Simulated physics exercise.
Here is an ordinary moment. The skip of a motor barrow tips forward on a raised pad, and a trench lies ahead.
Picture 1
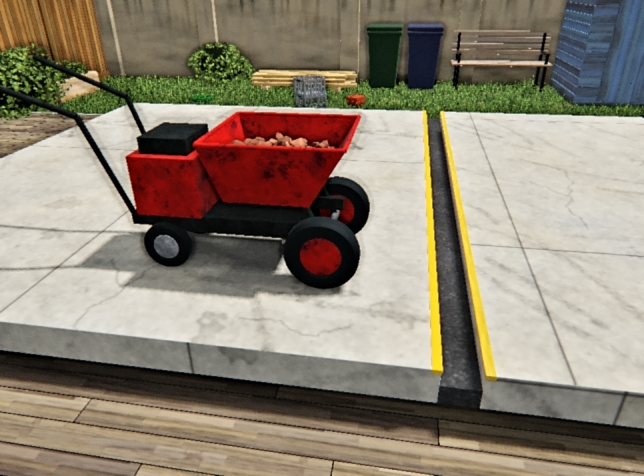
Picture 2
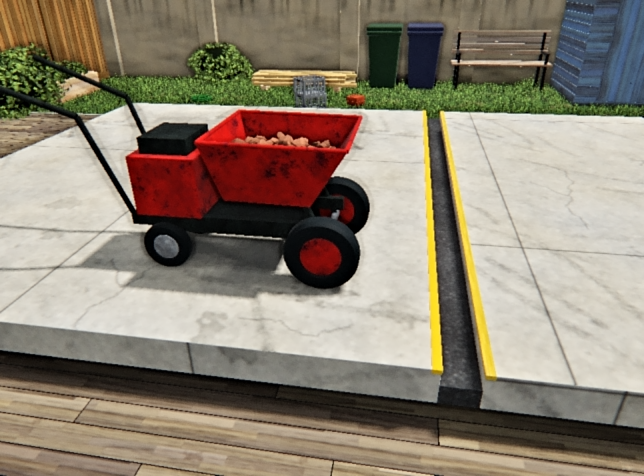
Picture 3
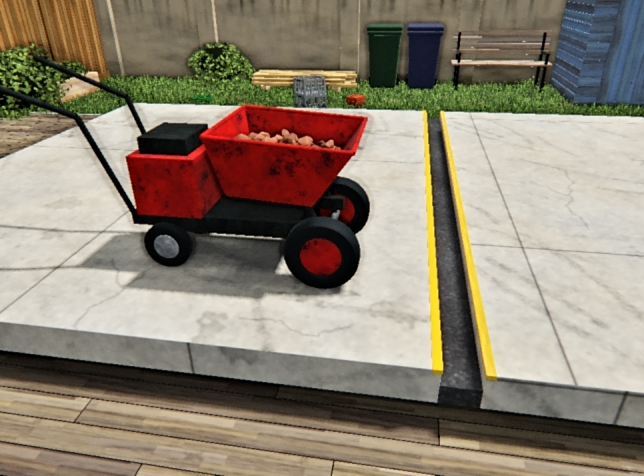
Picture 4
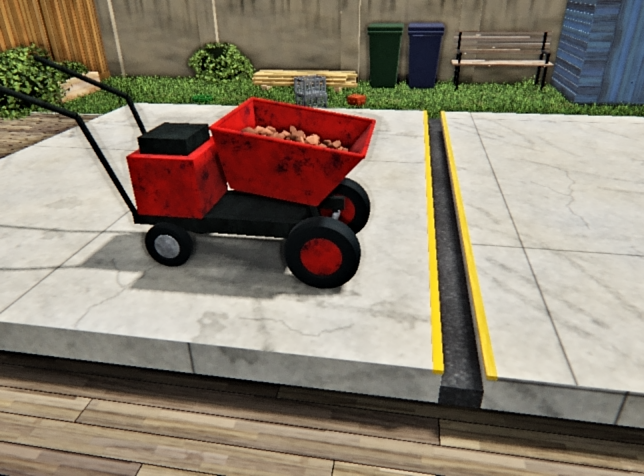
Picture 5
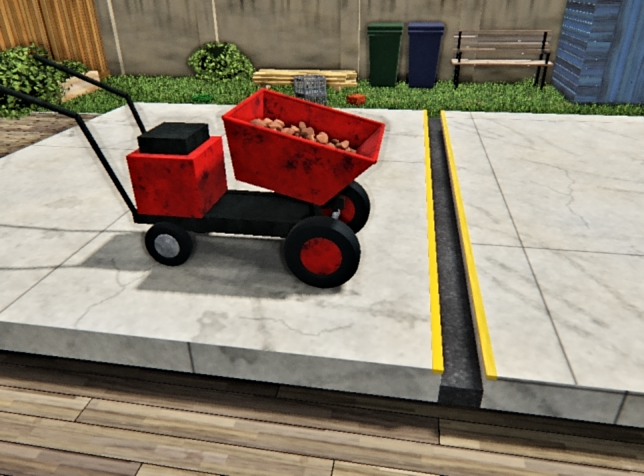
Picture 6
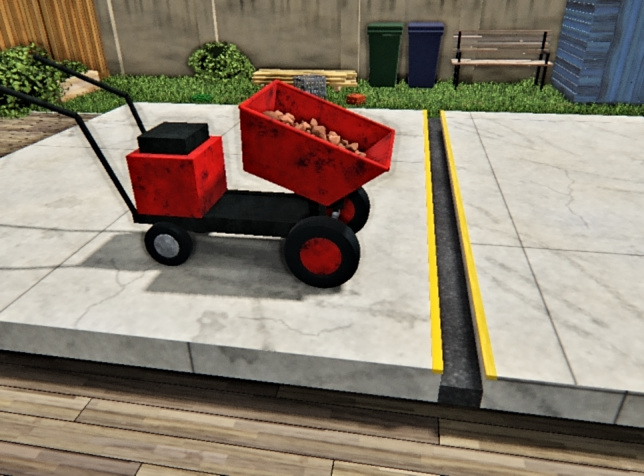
Red skip of a motor barrow tilting gradually forward to the right, rubble inside, on a pale raised pad beside a narrow trench.
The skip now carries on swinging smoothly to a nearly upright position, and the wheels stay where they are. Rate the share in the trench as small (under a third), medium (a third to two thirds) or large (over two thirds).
Medium.
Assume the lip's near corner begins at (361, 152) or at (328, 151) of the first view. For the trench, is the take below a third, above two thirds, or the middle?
In the middle band; then the middle third.
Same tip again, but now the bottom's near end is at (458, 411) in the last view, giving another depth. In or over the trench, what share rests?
The share comes to around 70 percent.
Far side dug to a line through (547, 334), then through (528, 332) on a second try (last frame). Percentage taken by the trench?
Lab note: Case 1 around 90 %, case 2 90 %.
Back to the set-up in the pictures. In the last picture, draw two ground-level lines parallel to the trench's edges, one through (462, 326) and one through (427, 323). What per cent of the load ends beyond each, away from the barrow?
50 % and 90 %, in that order.
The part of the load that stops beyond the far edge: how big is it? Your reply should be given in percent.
30 percent.
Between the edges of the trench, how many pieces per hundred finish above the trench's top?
Roughly 50 %.
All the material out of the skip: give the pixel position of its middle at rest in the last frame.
About pixel (458, 265).
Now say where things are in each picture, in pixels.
Lip of the skip (344, 151), level; top of the load (274, 153), lumps of rubble; first edge of the trench (435, 324); far edge (483, 328), the trench under half as wide as the skip, and about half as deep as wide, in the first picture.
Lip of the skip (347, 152), tipped barely; top of the load (275, 152), in the second picture.
Lip of the skip (353, 154), tipped barely; top of the load (265, 152), in the third picture.
Lip of the skip (363, 157), tipped a little; top of the load (272, 147), in the fourth picture.
Lip of the skip (375, 162), tipped a little; top of the load (281, 142), in the fifth picture.
Lip of the skip (387, 170), tipped clearly; top of the load (283, 135); first edge of the trench (435, 323); far edge (483, 327), in the sixth picture.
Just after the last frame, skip tipped steeply; every one in the skip.
A moment on, skip tipped right over; almost all in the skip; about a tenth in or heaped over the trench; just a few beyond it; just a few falling.
Further on, skip tipped right over; roughly a third in the skip; just a few short of the trench; roughly a third in or heaped over the trench; roughly a quarter beyond it.
When it is over, skip tipped right over; about a tenth in the skip; about a tenth short of the trench; roughly half in or heaped over the trench; roughly a third beyond it.
